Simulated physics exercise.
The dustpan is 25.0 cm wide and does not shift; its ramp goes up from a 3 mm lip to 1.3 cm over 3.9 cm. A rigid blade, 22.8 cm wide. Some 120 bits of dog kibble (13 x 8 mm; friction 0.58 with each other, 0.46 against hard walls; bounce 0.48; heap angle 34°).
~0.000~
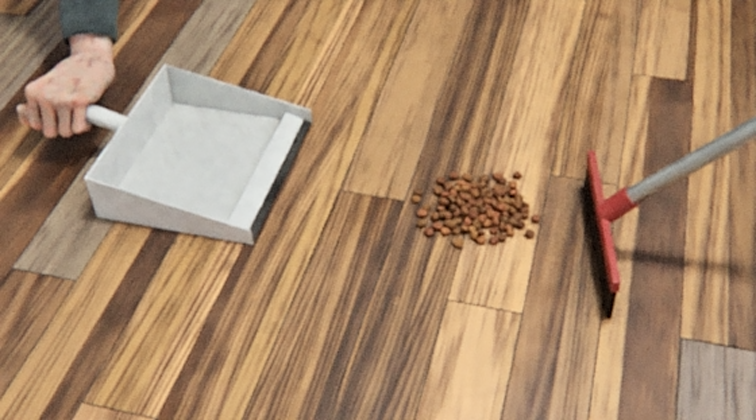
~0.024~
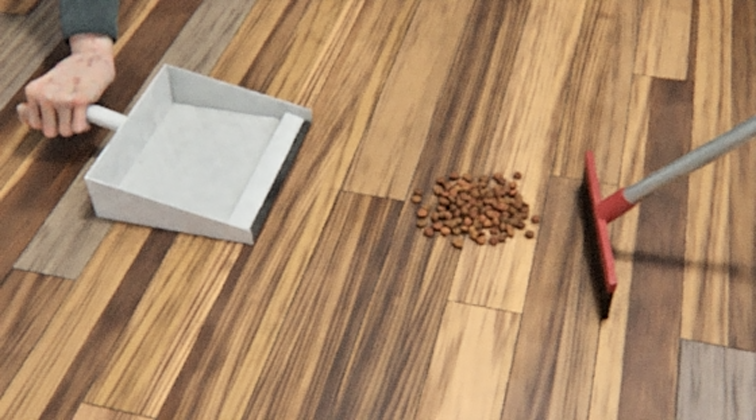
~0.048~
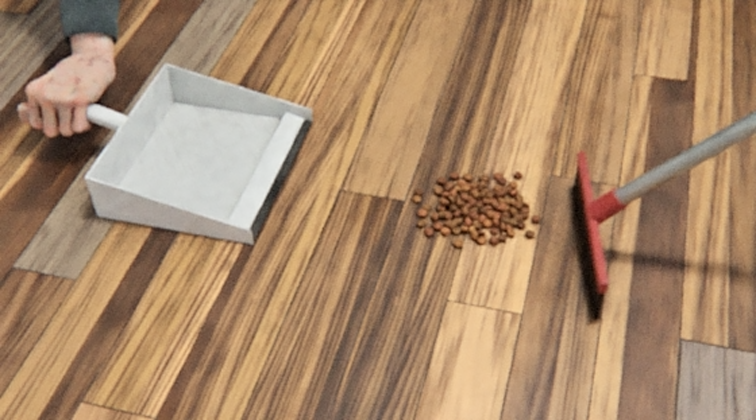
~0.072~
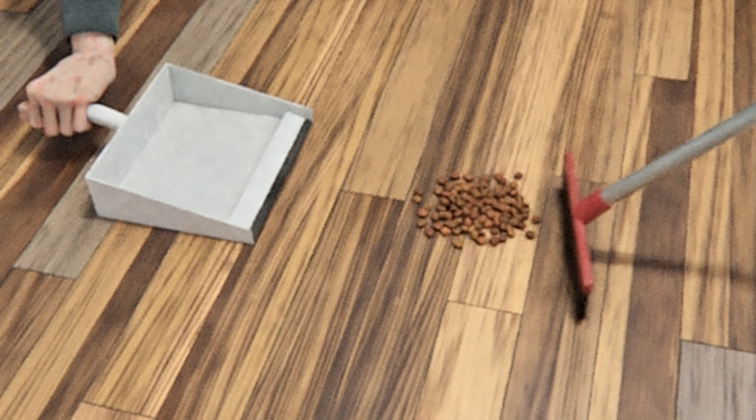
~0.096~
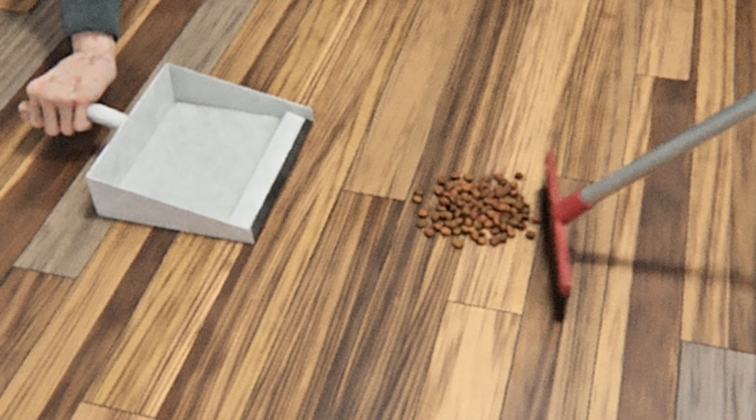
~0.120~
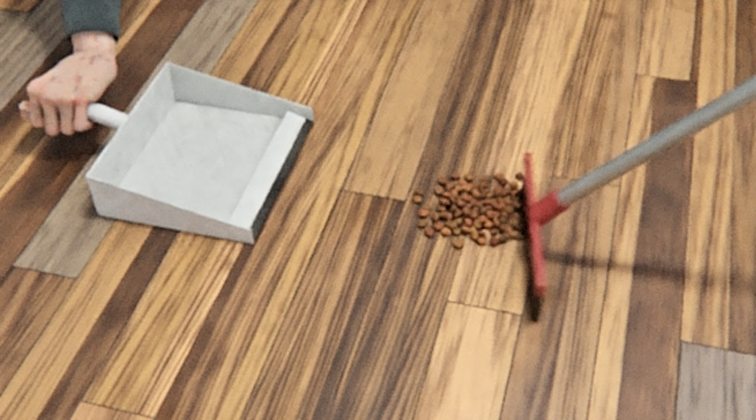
A red blade on a grey pole starts at the right of a wooden floor and slides left, slowly at first, then faster, towards a small heap of brown kibble. It meets the heap's right edge and nudges the nearest pieces, while a hand holds the pale dustpan still at left.
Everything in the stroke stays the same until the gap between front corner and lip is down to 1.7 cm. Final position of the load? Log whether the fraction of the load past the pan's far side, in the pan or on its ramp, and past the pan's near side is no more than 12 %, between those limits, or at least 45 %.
Past the pan's far side: No more than 12 %; in the pan or on its ramp: Between the limits; past the pan's near side: Between the limits.
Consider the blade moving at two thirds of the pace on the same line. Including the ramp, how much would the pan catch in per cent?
In that case roughly 25 percent.
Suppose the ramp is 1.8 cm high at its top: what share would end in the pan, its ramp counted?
In that case roughly 25 percent.
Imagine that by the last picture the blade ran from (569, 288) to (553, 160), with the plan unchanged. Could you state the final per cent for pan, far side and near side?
Pan 30, far 0, near 15.
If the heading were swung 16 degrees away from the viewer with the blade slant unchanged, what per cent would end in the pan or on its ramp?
About 40 percent would end up there.
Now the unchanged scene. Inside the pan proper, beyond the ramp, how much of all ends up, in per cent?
Around 20 percent.
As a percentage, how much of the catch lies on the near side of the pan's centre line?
Estimate: Close to 80 %.
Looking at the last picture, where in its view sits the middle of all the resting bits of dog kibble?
Centre at rest, approx.: (264, 213) px.
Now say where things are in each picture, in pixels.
Blade from (615, 287) to (591, 159), moved 0.0 cm, 0 of the pieces shifted so far; middle of the pieces at (478, 207); pan at (197, 166), in the first picture.
Blade from (612, 287) to (588, 160), moved 0.3 cm, 0 of the pieces shifted so far; middle of the pieces at (479, 207), in the second picture.
Blade from (603, 288) to (581, 160), moved 1.4 cm, 0 of the pieces shifted so far; middle of the pieces at (479, 207), in the third picture.
Blade from (587, 289) to (568, 160), moved 3.1 cm, 0 of the pieces shifted so far; middle of the pieces at (479, 207), in the fourth picture.
Blade from (566, 289) to (549, 161), moved 5.6 cm, 0 of the pieces shifted so far; middle of the pieces at (479, 207), in the fifth picture.
Blade from (541, 290) to (527, 161), moved 8.5 cm, 11 of the pieces shifted so far; middle of the pieces at (479, 207); pan at (198, 164). The blade's pace is about 1.21 m/s, heading 15 degrees towards the viewer's side, in the sixth picture.
After 0.26 s, middle of the blade 18 cm from the lip; 0 % over the lip, far side 0 %, near side 5 %.
Then, at 0.35 s, middle of the blade 8 cm from the lip; 0 % over the lip, far side 0 %, near side 15 %.
Then, at 0.58 s, middle of the blade 4 cm from the lip; 35 % over the lip, far side 0 %, near side 20 %.
By 1.2 s all is still; far side 0 %, pan 35 %, near side 20 %, in front of the lip or behind the blade 45 %.
